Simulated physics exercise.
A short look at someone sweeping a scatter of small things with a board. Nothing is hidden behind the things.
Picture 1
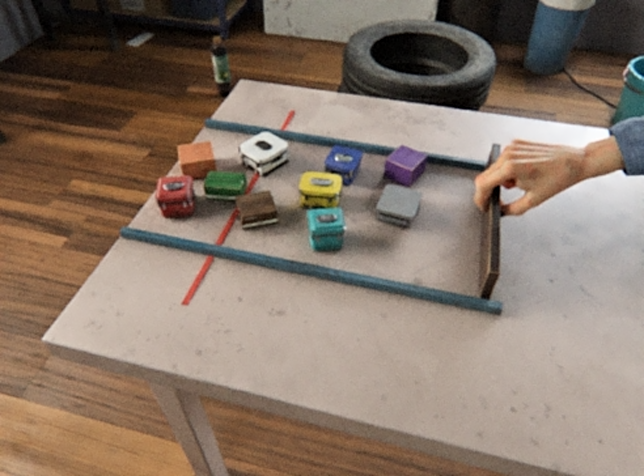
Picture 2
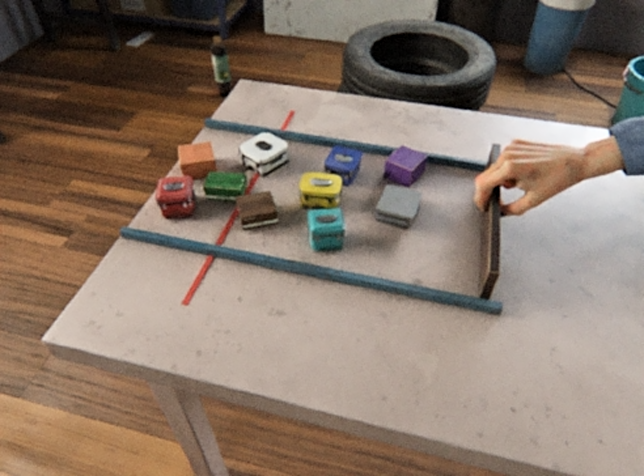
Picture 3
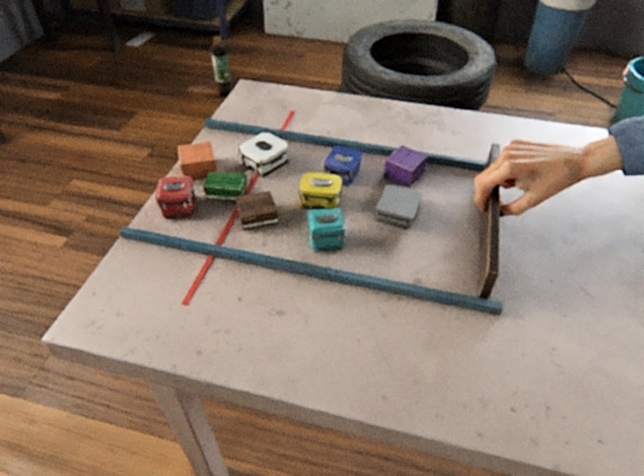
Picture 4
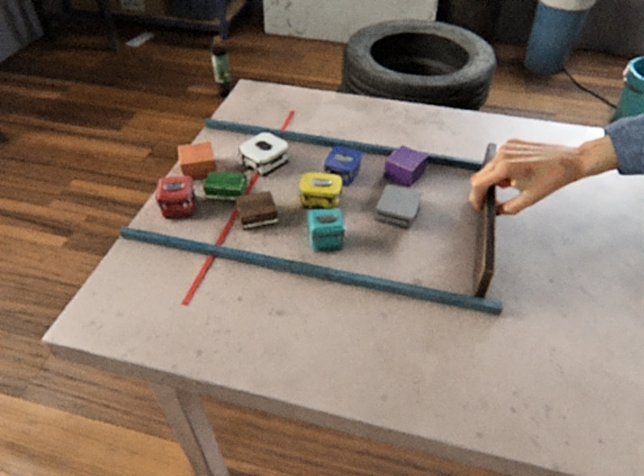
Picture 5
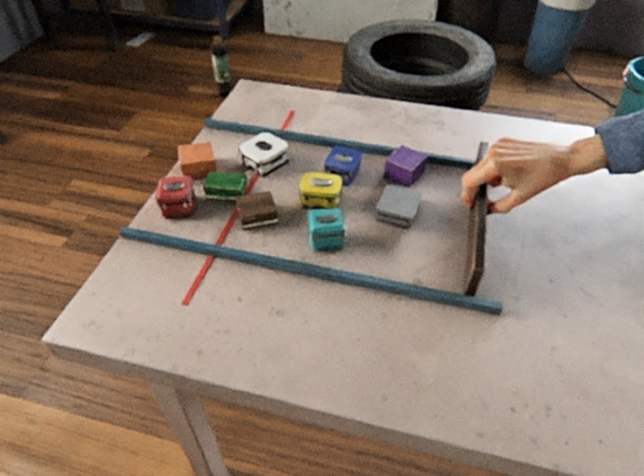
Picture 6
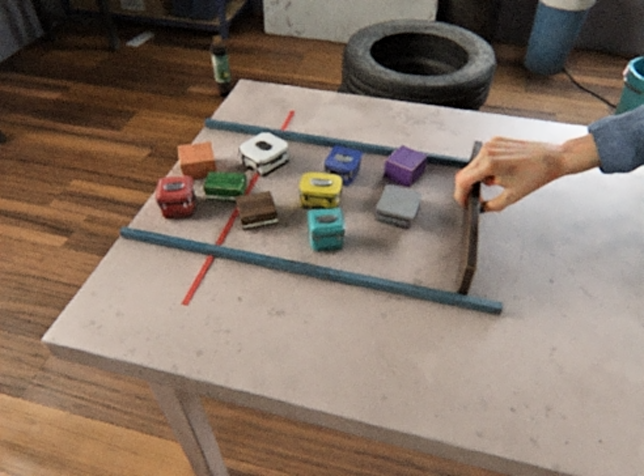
A dark board, gripped by a hand at the right of a pale table, stands still at first between two blue rails. The hand then slides it slowly a short way left, toward a scatter of small colourful blocks and cases, which stay in place around a red strip of tape, untouched.
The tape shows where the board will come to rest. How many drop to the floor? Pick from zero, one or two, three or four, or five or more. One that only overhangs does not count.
The number that fall off is one or two.
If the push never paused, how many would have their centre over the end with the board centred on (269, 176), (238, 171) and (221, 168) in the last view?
In that order 1, 3 and 4.
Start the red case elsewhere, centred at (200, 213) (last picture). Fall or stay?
The red case holds on.
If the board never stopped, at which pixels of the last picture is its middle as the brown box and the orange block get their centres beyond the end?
For the brown box at (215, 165), for the orange block at (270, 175).
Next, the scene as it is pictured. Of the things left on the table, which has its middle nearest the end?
Foremost is the green box.
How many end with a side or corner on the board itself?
3 of them.
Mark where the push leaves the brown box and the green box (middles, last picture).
The brown box stops around (190, 193); the green box around (158, 179).
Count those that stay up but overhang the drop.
That would be 3.
Early on, none off yet; orange block at rest near (198, 161); red case at rest near (177, 197); green box at rest near (226, 187).
Finally, the number that fall off is one or two; lost, orange block.
